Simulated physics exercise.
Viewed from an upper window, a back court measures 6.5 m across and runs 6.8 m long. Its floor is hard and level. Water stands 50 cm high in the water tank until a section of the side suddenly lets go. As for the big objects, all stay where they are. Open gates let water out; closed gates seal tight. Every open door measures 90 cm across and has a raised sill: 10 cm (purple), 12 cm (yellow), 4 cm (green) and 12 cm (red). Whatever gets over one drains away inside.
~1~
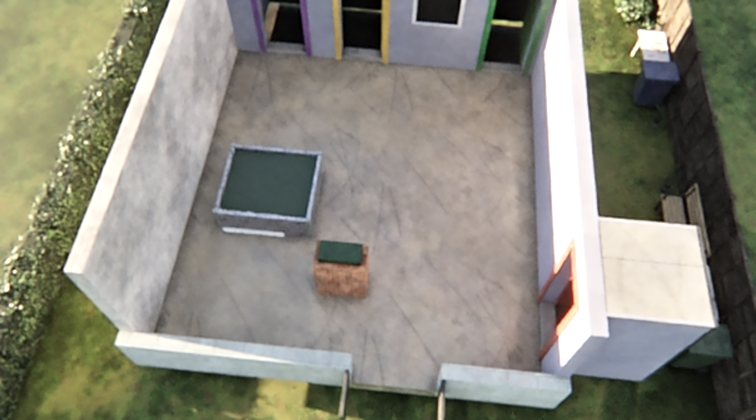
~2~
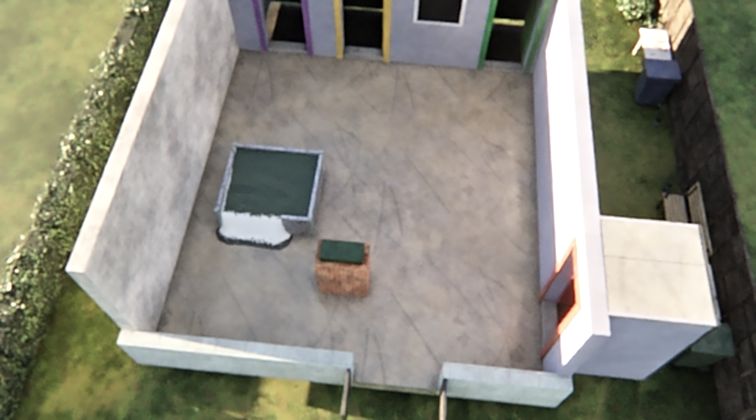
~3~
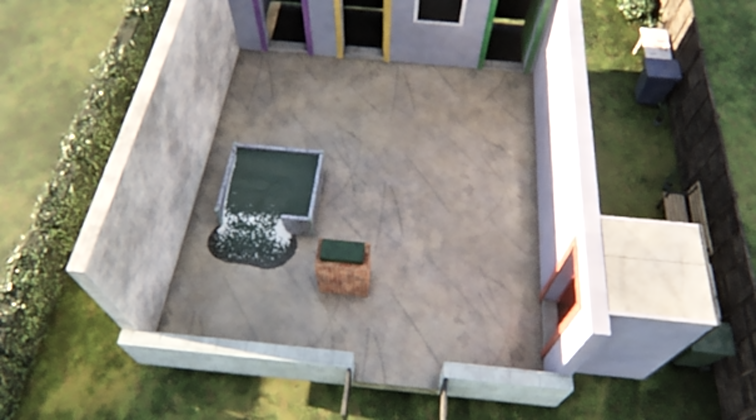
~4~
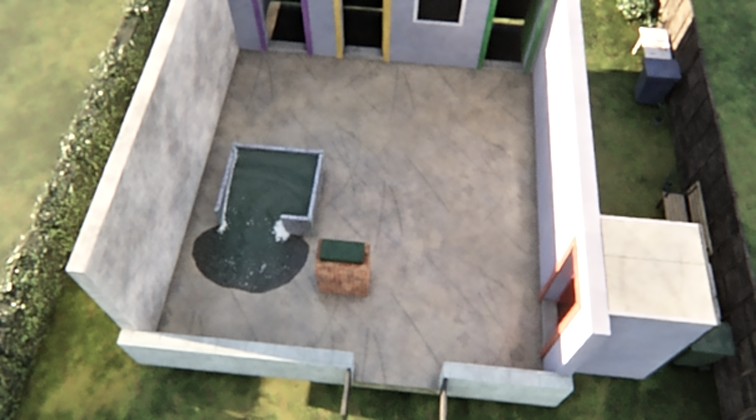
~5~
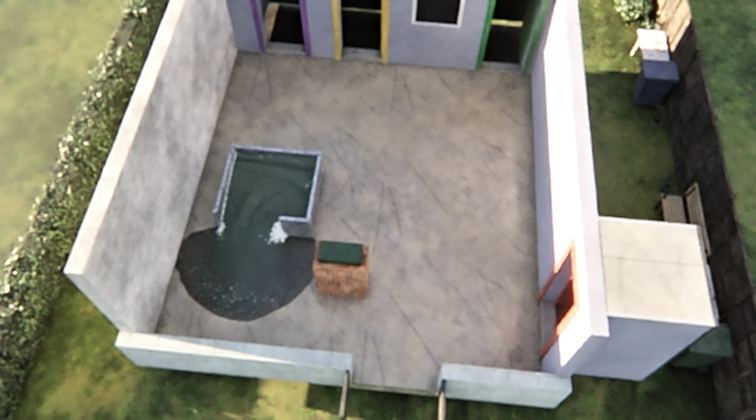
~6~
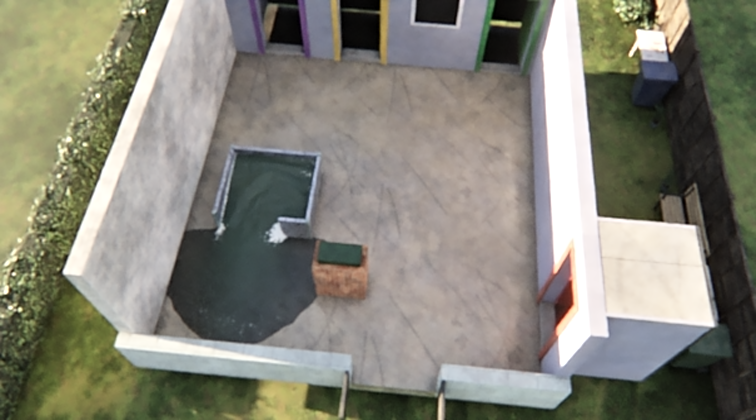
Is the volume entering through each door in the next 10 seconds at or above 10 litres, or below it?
Purple door: Below, yellow door: Below, green door: Below, red door: Below.
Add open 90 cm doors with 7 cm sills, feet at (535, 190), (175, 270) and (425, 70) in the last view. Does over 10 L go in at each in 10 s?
The first one doesn't reach it, the second one exceeds it, and the third one doesn't reach it.
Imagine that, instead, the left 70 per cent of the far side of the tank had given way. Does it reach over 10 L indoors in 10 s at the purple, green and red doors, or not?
Then purple would come out on the high side, green on the high side and red on the low side.
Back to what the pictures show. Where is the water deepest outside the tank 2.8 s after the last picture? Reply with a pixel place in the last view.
Close to (231, 285).
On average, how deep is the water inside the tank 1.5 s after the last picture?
Some 20 cm on average.
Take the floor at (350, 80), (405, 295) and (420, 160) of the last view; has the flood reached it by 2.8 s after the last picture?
Listed in turn: Spared so far / swamped / spared so far.
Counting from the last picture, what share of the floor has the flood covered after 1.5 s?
Around 15 per cent.
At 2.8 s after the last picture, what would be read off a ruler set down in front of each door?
Purple 0 cm, yellow 0 cm, green 0 cm, red 0 cm.
Then, 0.7 s after the last picture water covers 15 % of the floor and is deepest (39 cm) near (150, 348); purple door not reached, yellow door not reached, green door not reached, red door not reached.
Then, 1.5 s after the last picture water covers 15 % of the floor and is deepest (30 cm) near (174, 340); purple door not reached, yellow door not reached, green door not reached, red door not reached.
Then, 2.8 s after the last picture water covers 25 % of the floor and is deepest (16 cm) near (231, 285); purple door not reached, yellow door not reached, green door not reached, red door not reached.
Then, 5.3 s after the last picture water covers 40 % of the floor and is deepest (13 cm) near (542, 387); purple door not reached, yellow door not reached, green door not reached, red door 10 cm at the sill, 0 L in.
Then, 9.3 s after the last picture water covers 70 % of the floor and is deepest (6 cm) near (531, 386); purple door 3 cm at the sill, 0 L in, yellow door 1 cm at the sill, 0 L in, green door 2 cm at the sill, 0 L in, red door 5 cm at the sill, 0 L in.
